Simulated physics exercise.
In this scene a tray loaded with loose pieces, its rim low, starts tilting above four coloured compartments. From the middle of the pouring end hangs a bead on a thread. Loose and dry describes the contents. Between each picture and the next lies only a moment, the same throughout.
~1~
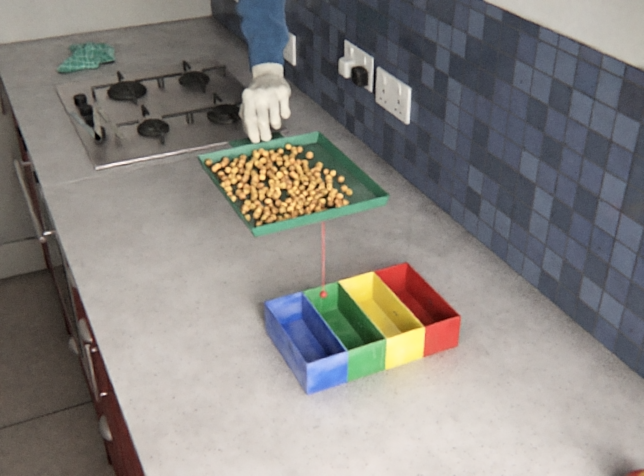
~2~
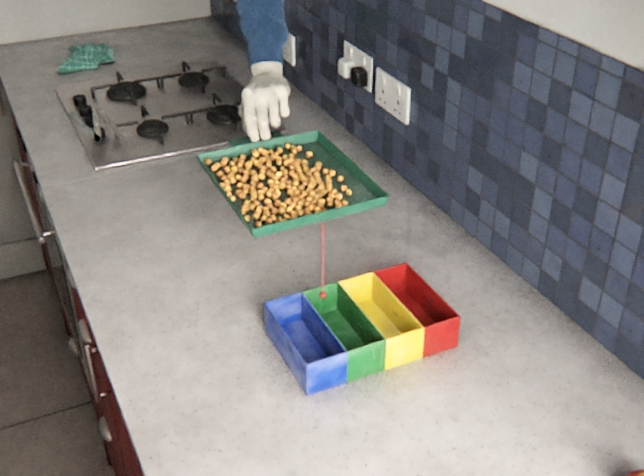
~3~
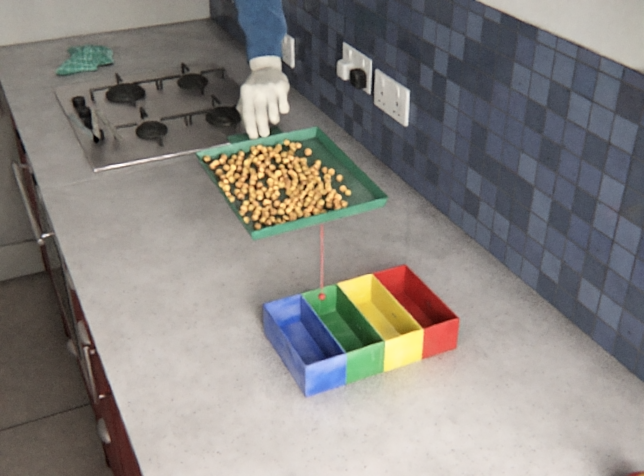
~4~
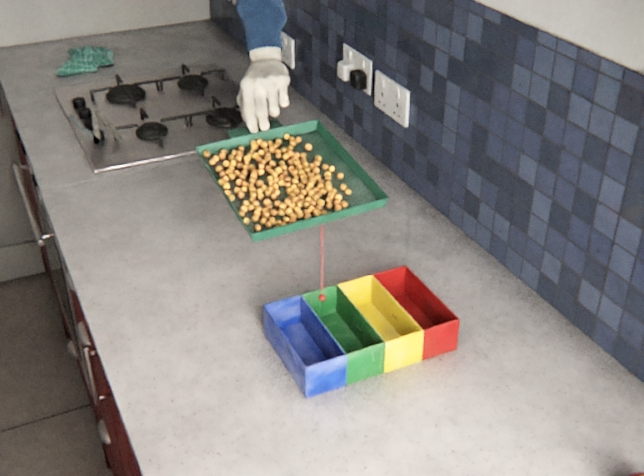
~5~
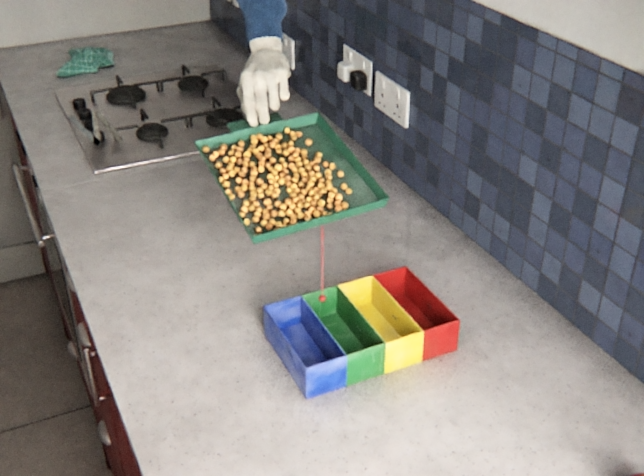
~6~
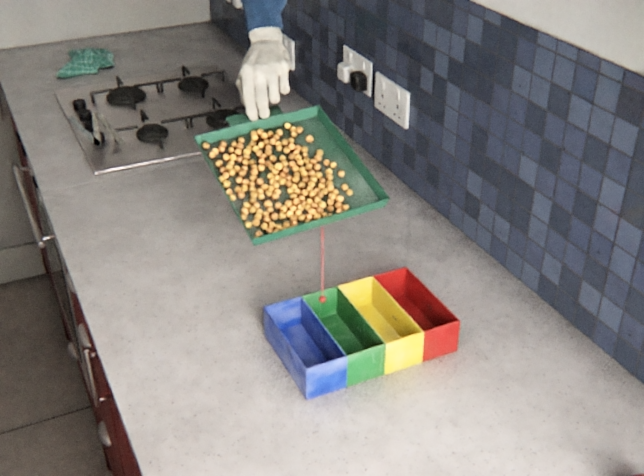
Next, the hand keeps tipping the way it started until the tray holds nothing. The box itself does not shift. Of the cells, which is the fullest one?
The blue one.
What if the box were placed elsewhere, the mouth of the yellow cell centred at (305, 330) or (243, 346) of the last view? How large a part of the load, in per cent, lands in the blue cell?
It comes to roughly 0 per cent in one try and roughly 0 per cent in the next.
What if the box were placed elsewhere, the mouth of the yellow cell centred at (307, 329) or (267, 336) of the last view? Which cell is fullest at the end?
Run one gives the green one; run two gives the yellow cell.
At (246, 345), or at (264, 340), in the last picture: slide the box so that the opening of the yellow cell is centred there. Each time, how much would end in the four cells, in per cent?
First placement near 70 percent, second near 80 percent.
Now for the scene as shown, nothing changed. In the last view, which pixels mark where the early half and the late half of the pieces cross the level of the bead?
Points: About (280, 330), then about (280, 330).
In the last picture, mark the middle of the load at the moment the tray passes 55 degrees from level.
The centre of the load shows up near (289, 209) in the last view.
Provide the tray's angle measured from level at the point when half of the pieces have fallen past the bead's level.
A tilt of roughly 80°.
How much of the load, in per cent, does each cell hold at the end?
Final shares - blue cell 30 percent, green cell 10 percent, yellow cell 0 percent, red cell 0 percent.
Soon after the last picture, tray tipped steeply; nearly all on the tray; a small part falling or outside the box.
A little later, tray tipped right over; a small part on the tray; about a quarter in the blue cell; a small part in the green cell; a stray few in the yellow cell; about half falling or outside the box.
Later still, tray tipped past a quarter turn; about a third in the blue cell; a small part in the green cell; a stray few in the yellow cell; about half falling or outside the box.
By the end, tray tipped past a quarter turn; about a third in the blue cell; a small part in the green cell; a stray few in the yellow cell; none in the red cell; about half outside the box.
